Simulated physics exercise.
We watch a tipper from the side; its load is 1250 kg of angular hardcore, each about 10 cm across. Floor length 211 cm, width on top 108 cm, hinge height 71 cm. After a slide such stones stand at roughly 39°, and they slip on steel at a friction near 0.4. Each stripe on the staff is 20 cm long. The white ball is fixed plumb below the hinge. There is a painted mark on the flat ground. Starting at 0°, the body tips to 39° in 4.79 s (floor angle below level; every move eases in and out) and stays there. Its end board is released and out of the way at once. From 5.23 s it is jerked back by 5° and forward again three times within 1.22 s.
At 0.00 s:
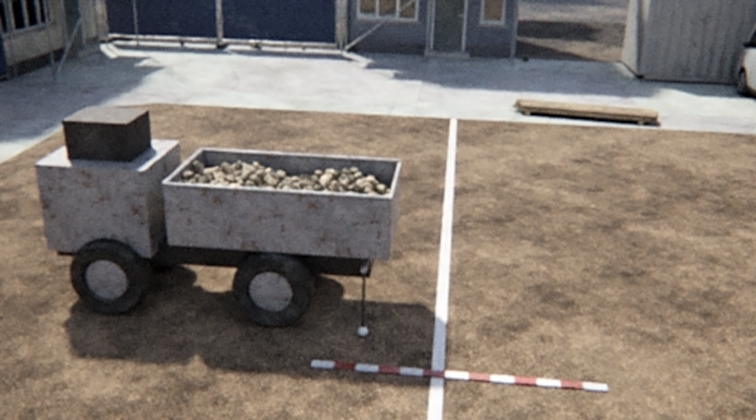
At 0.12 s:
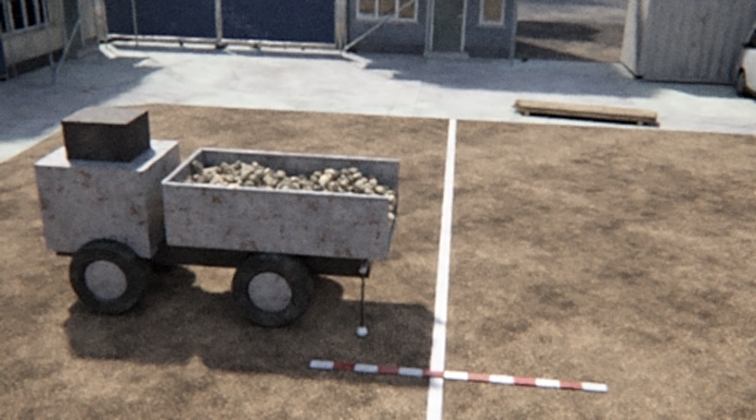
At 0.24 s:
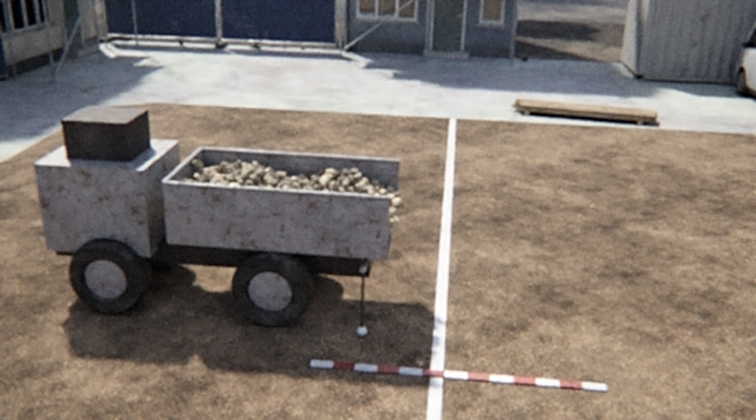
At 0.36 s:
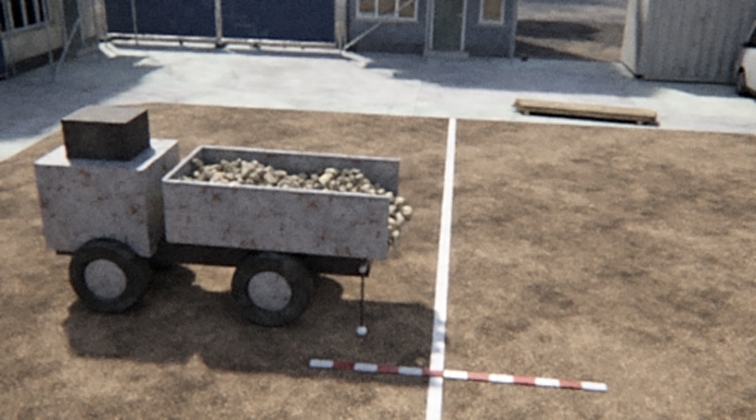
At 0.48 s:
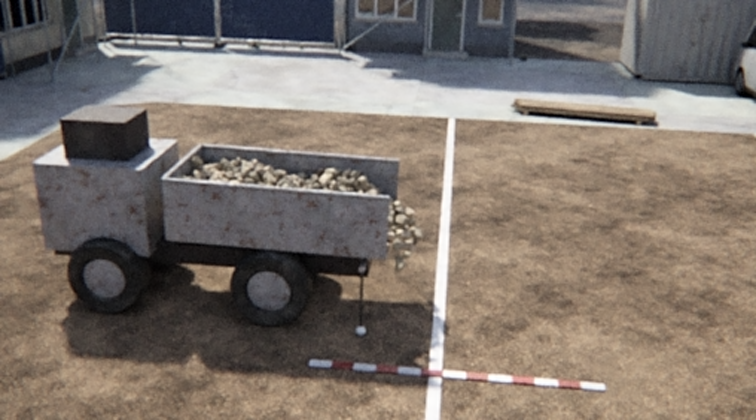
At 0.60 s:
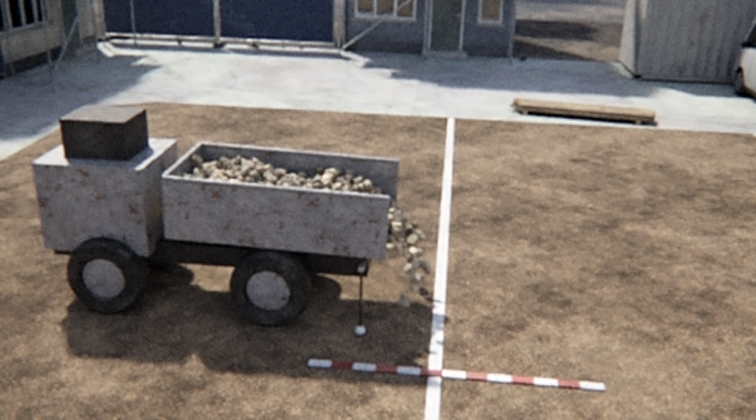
A grey, blocky tipper truck with dark wheels stands side-on at the left of a brown dirt yard, seen from slightly above by a still camera, its open body loaded with pale angular stones. A white line and a red-and-white staff cross behind it, near blue and grey buildings. The right end board disappears, then stones trickle over that edge in a thickening stream while the body barely tilts.
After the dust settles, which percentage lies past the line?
Roughly 45 per cent ends past the line.
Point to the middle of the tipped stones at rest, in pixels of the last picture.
Their middle is at about (436, 298).
After 3.6 s the floor is at 33°; 58 % in the body, 31 % short of the line, 11 % past the line; the foremost stones are at (486, 305).
After 4.9 s the floor is at 39°; 3 % in the body, 53 % short of the line, 44 % past the line; the foremost stones are at (547, 310).
After 6.9 s the floor is at 39°; 0 % in the body, 54 % short of the line, 46 % past the line; the foremost stones are at (554, 320).
After 10.0 s the floor is at 39°; 0 % in the body, 54 % short of the line, 46 % past the line; the foremost stones are at (554, 320).
